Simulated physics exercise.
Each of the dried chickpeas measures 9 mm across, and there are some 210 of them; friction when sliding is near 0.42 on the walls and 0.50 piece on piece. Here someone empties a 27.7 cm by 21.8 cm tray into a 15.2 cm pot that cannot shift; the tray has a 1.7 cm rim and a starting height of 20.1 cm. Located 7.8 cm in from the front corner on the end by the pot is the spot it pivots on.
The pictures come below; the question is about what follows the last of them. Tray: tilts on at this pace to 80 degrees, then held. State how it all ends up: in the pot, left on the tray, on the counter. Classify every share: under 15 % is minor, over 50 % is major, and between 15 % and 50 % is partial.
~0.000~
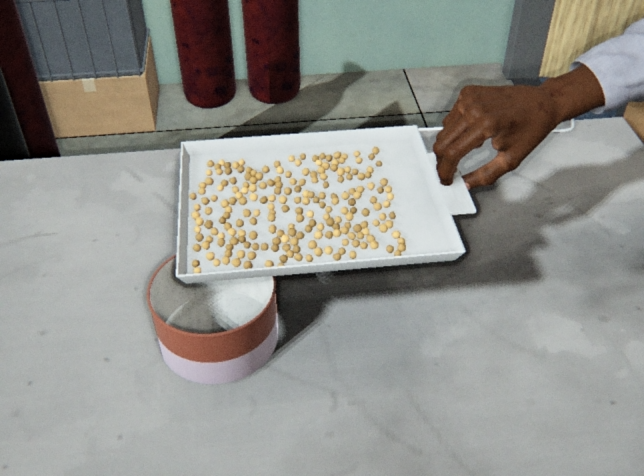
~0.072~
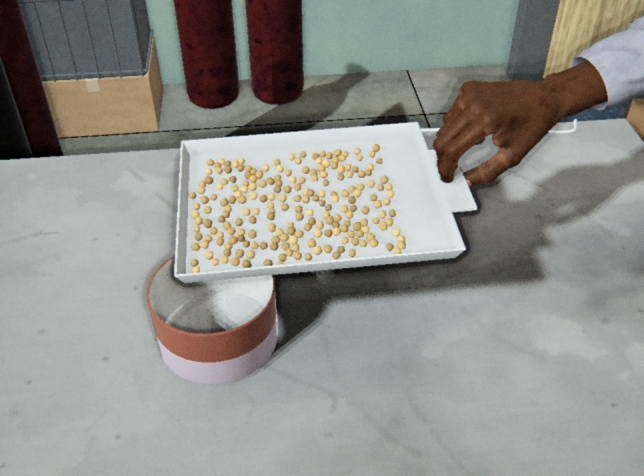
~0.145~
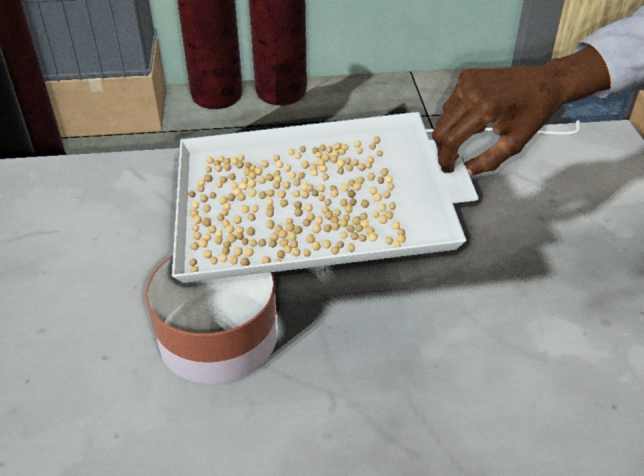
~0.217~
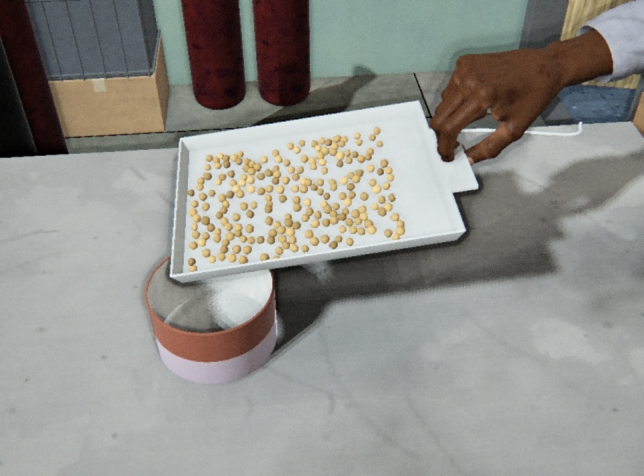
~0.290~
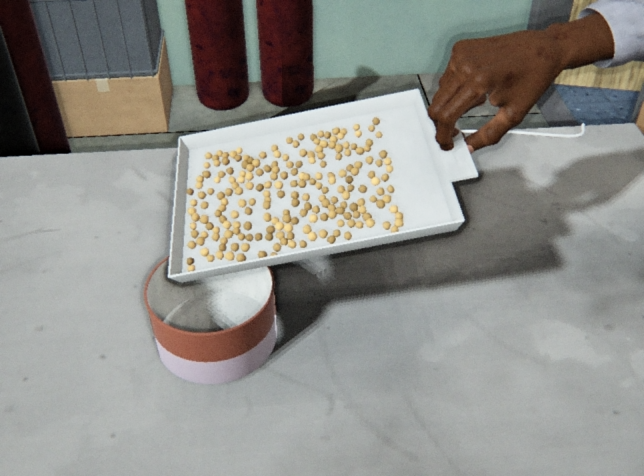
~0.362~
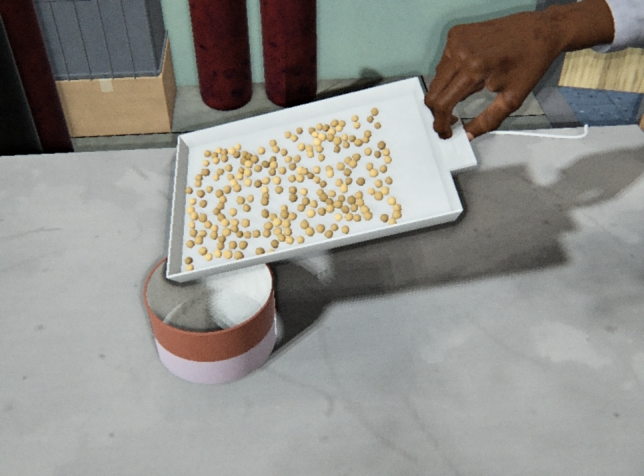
Pot: Partial, tray: Minor, counter: Major.
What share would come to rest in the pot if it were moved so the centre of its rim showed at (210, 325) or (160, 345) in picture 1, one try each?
In order, about 55 and about 75 per cent.
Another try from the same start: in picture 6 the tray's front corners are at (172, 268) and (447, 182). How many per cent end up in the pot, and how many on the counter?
Split: Pot = 30, counter = 70.
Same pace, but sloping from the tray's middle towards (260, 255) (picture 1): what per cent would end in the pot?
Roughly 0 percent of them.
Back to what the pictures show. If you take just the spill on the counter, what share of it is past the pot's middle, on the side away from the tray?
That comes to roughly 100 percent.
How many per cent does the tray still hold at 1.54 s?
Estimate: About 100 percent.
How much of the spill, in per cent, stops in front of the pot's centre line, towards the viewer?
Estimate: Close to 80 per cent of the pieces.
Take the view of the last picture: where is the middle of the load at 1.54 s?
Approximately (191, 196) in the final picture.
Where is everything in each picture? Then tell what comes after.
In the first picture, tray tilt 0 degrees, front corners at (184, 271) and (457, 247); middle of the pieces at (286, 209); pot at (212, 287).
In the second picture, tray tilt 1 degrees, front corners at (182, 270) and (457, 245); middle of the pieces at (285, 207).
In the third picture, tray tilt 4 degrees, front corners at (180, 270) and (457, 237), lowest corner left front; middle of the pieces at (284, 203).
In the fourth picture, tray tilt 7 degrees, front corners at (178, 270) and (456, 227), lowest corner left front; middle of the pieces at (283, 199).
In the fifth picture, tray tilt 10 degrees, front corners at (176, 270) and (455, 217), lowest corner left front; middle of the pieces at (281, 194).
In the sixth picture, tray tilt 13 degrees, front corners at (174, 271) and (453, 207), lowest corner left front; middle of the pieces at (279, 190); pot at (209, 285). The tray's pace is about 45 degrees a second.
After 1.07 s, tilt 45 degrees; the tray holds 100 %, the pot 0 %.
After 1.54 s, tilt 65 degrees; the tray holds 100 %, the pot 0 %.
Then, at 2.08 s, tilt 80 degrees; the tray holds 80 %, the pot 0 %.
At rest (3.3 s), pot 20 %, tray 0 %, counter 80 %.
